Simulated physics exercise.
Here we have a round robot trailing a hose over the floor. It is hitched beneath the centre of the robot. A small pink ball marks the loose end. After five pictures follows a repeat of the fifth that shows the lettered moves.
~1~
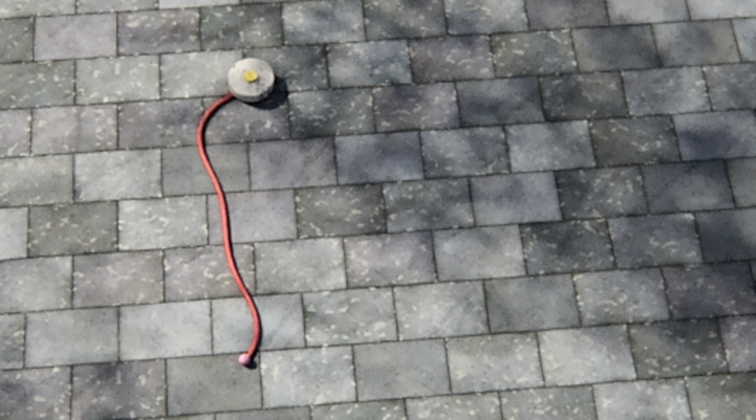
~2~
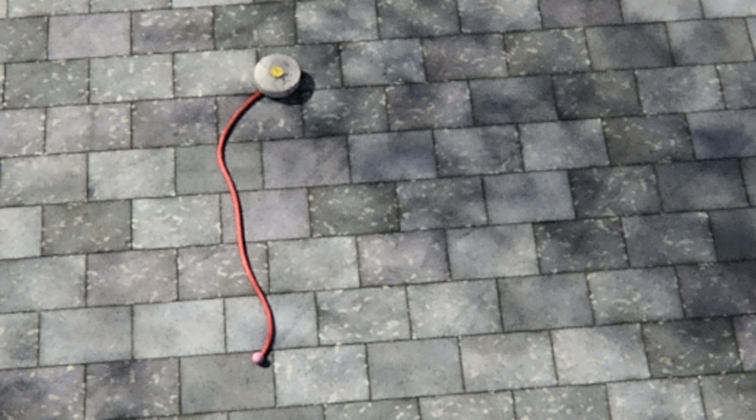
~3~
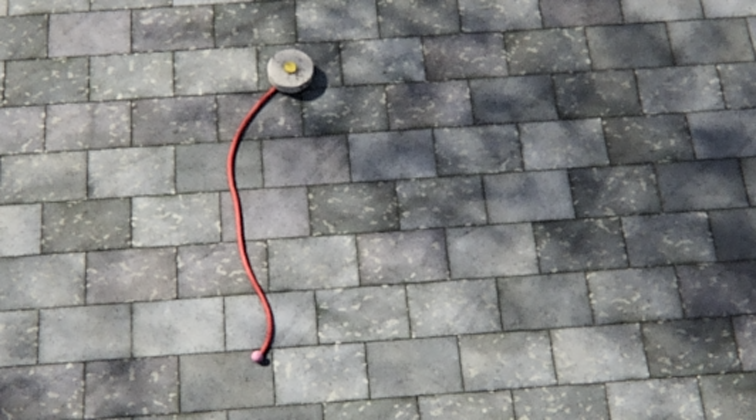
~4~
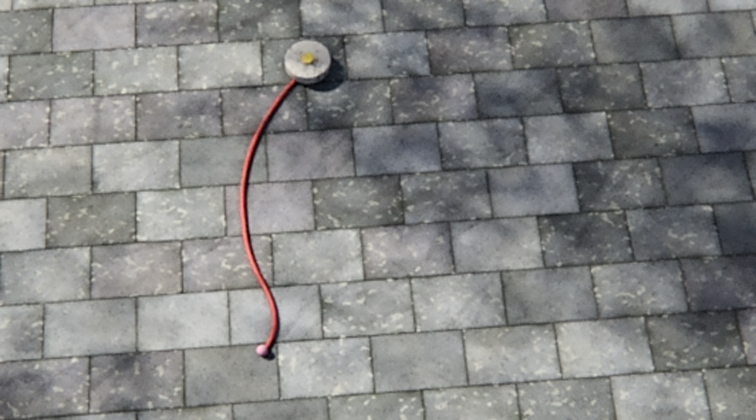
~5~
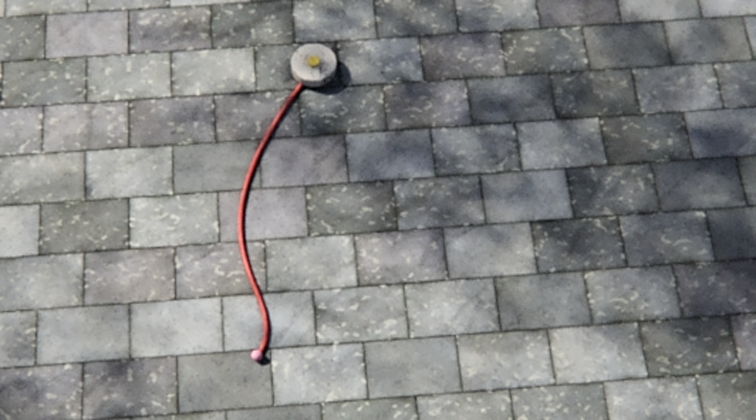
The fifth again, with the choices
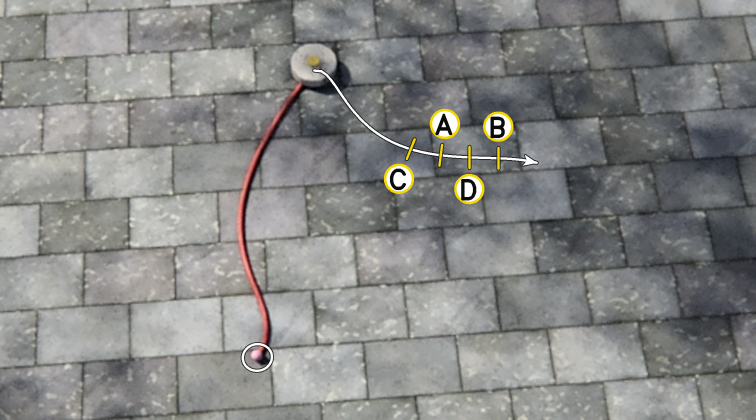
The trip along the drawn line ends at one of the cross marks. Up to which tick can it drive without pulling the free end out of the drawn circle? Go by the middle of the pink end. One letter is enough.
Stop at B.
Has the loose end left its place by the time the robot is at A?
By then, no.
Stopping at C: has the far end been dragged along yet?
No.
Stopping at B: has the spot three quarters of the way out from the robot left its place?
Yes.
On the copy, A at (441, 155); B at (498, 158); C at (411, 149); D at (470, 157); the ring at (257, 357); the route from (314, 71) via (407, 148) to (537, 163).
On B. First, robot (361, 115), middle of the hose (245, 203), free end (258, 354).
Then, robot (430, 149), middle of the hose (268, 206), free end (258, 354).
Finally, robot (499, 154), middle of the hose (336, 215), free end (261, 348); the free end is still in its ring.
By contrast, A is safe but short; C is safe but short; D is safe but short.
